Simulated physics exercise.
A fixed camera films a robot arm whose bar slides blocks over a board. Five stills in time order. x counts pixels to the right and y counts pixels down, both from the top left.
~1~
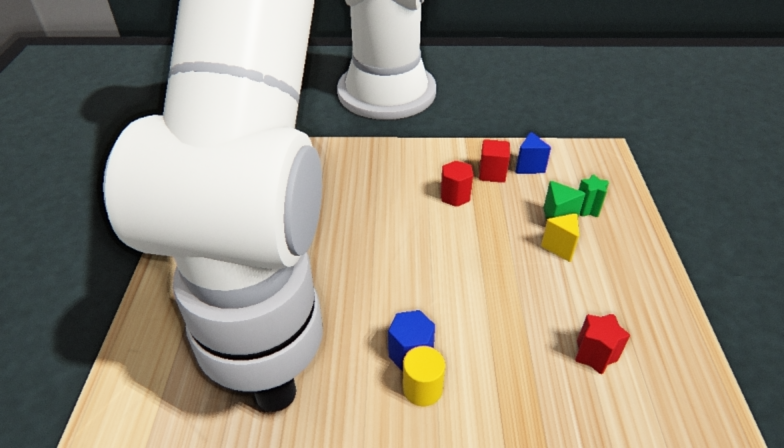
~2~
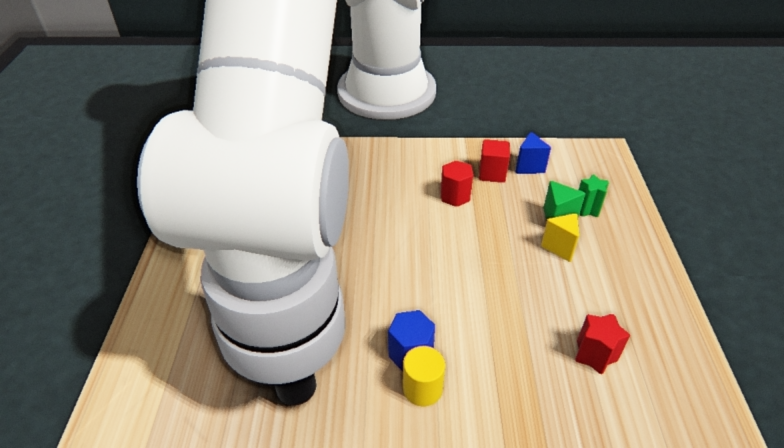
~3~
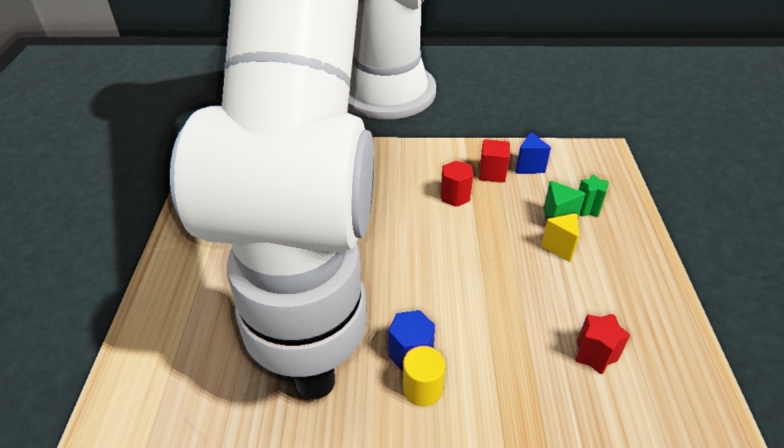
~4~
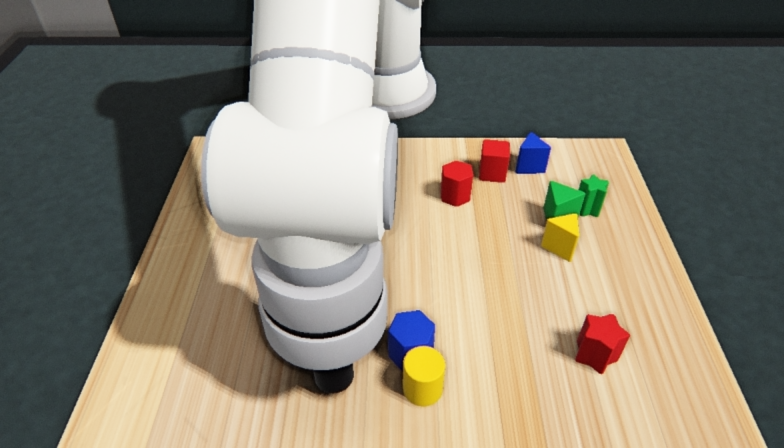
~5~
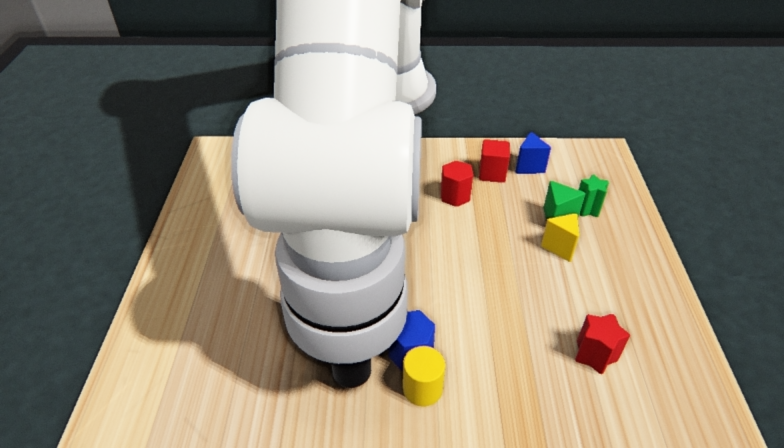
A white robot arm slides steadily right across the wooden board while the colored blocks stay still.
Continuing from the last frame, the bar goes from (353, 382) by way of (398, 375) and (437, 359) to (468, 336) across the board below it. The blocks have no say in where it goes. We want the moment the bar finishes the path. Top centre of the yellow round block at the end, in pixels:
At pixel (460, 365).
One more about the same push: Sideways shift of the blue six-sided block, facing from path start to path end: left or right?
Displaced left.
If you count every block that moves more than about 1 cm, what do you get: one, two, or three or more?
That makes 2 blocks.
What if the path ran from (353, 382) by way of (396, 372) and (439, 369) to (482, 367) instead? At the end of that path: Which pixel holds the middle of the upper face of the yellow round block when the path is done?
Located at (478, 378).
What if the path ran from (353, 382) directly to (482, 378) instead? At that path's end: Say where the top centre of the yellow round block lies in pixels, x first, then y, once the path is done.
Around pixel (513, 383).
What follows on the original path. One third of the way, bar at (398, 365); blue six-sided block at (421, 322), turned 15° anticlockwise; yellow round block at (436, 364).
Two thirds of the way, bar at (440, 348); blue six-sided block at (444, 300), turned 50° anticlockwise; yellow round block at (460, 365).
At the end, bar at (470, 325); blue six-sided block at (451, 283), turned 80° anticlockwise; yellow round block at (460, 365).
